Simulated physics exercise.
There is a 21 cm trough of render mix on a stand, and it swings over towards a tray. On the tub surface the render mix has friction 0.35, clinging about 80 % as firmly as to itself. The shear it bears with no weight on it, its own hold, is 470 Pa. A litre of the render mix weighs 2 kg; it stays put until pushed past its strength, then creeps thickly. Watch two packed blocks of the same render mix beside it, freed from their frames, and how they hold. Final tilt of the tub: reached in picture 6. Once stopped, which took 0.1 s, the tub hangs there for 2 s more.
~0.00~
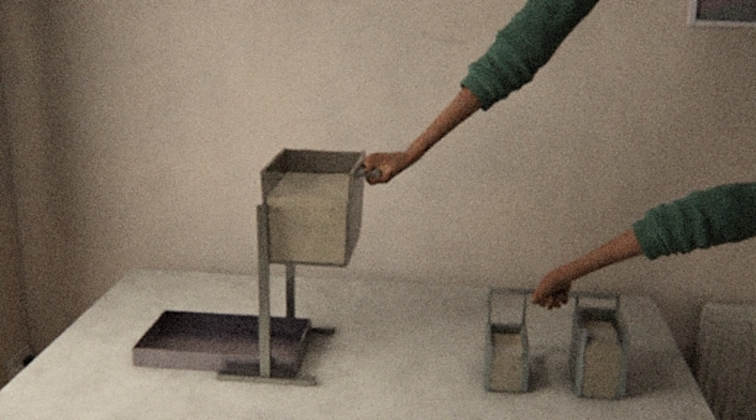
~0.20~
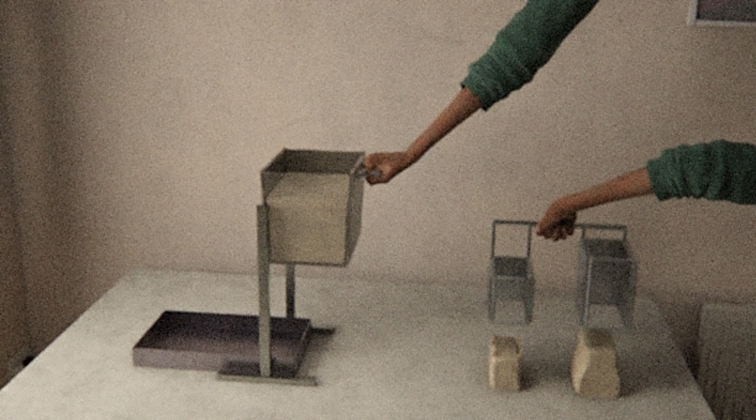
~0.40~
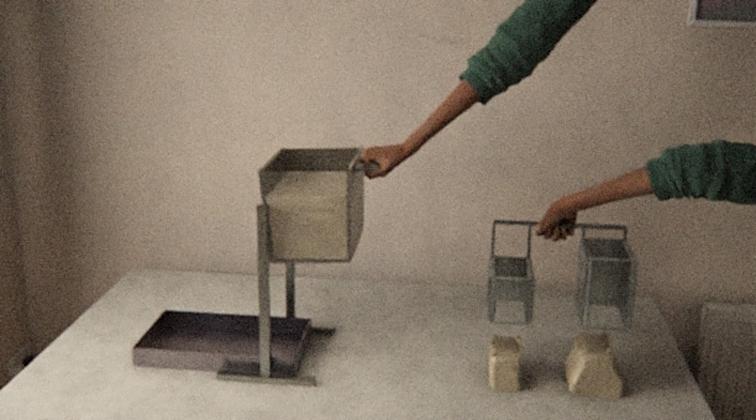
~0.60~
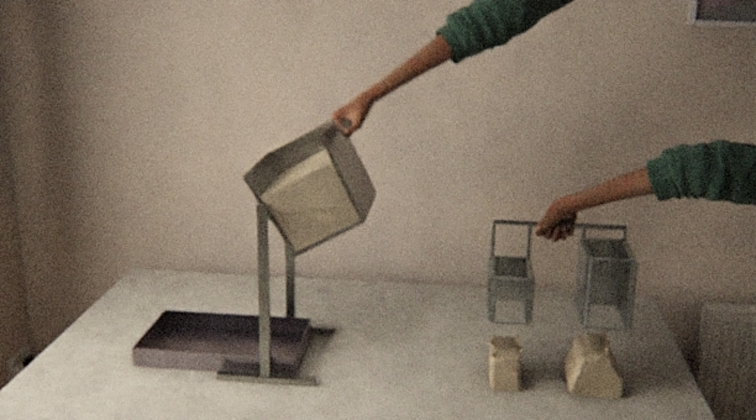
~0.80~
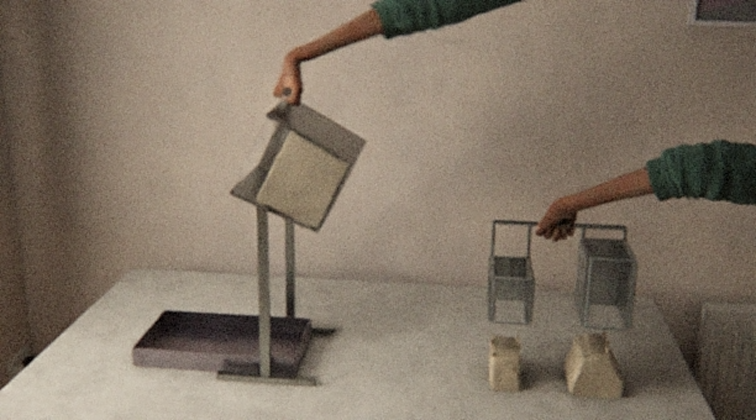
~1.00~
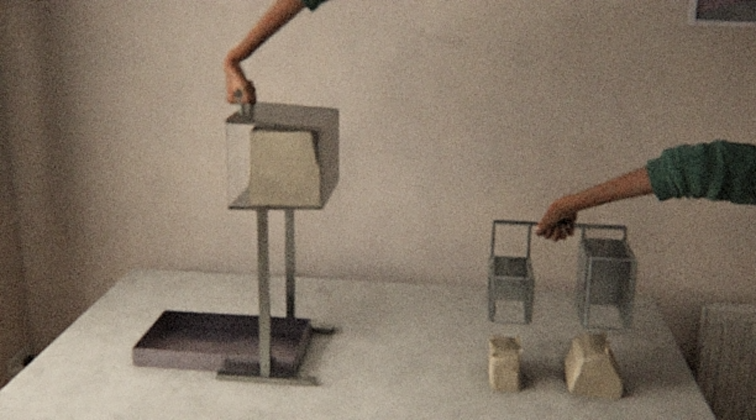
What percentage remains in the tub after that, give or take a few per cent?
65 %.
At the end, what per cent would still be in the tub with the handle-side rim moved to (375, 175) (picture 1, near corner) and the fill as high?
Near 50 per cent.
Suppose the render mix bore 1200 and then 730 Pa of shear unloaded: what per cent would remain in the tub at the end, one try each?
Going in order, it's 100 % and then 100 %.
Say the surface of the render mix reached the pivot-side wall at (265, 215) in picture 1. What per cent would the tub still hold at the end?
It would be close to 100 percent.
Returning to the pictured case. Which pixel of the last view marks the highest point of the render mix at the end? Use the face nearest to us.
The highest point is near (263, 163) in the last picture.
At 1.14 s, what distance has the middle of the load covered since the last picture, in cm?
Roughly 4 centimetres.
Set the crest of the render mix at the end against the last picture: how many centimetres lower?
About 7 cm.
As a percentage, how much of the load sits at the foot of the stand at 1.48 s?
At that moment, near 0 % is down.
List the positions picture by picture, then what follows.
Handle-side rim at (349, 176), tilt 0 degrees; top of the render mix at (340, 200); blocks stand 9.1 cm, 14 cm (left to right), in the first frame.
Handle-side rim at (349, 176), tilt 0 degrees; top of the render mix at (340, 200); blocks stand 9.0 cm, 12 cm (left to right), in the second frame.
Handle-side rim at (347, 171), tilt 3 degrees; top of the render mix at (339, 196); blocks stand 9.0 cm, 11 cm (left to right), in the third frame.
Handle-side rim at (319, 137), tilt 30 degrees; top of the render mix at (332, 164); blocks stand 9.0 cm, 11 cm (left to right), in the fourth frame.
Handle-side rim at (267, 117), tilt 64 degrees; top of the render mix at (293, 134); blocks stand 9.0 cm, 11 cm (left to right), in the fifth frame.
Handle-side rim at (226, 123), tilt 90 degrees; top of the render mix at (308, 133); blocks stand 9.0 cm, 11 cm (left to right), in the sixth frame.
After 1.14 s, the tub is at 90 degrees and holds 100 %.
After 1.31 s, the tub is at 90 degrees and holds 81 %.
After 1.48 s, the tub is at 90 degrees and holds 71 %.
After 1.65 s, the tub is at 90 degrees and holds 71 %.
After 3.00 s, at the end, the tub is at 90 degrees and holds 65 %.
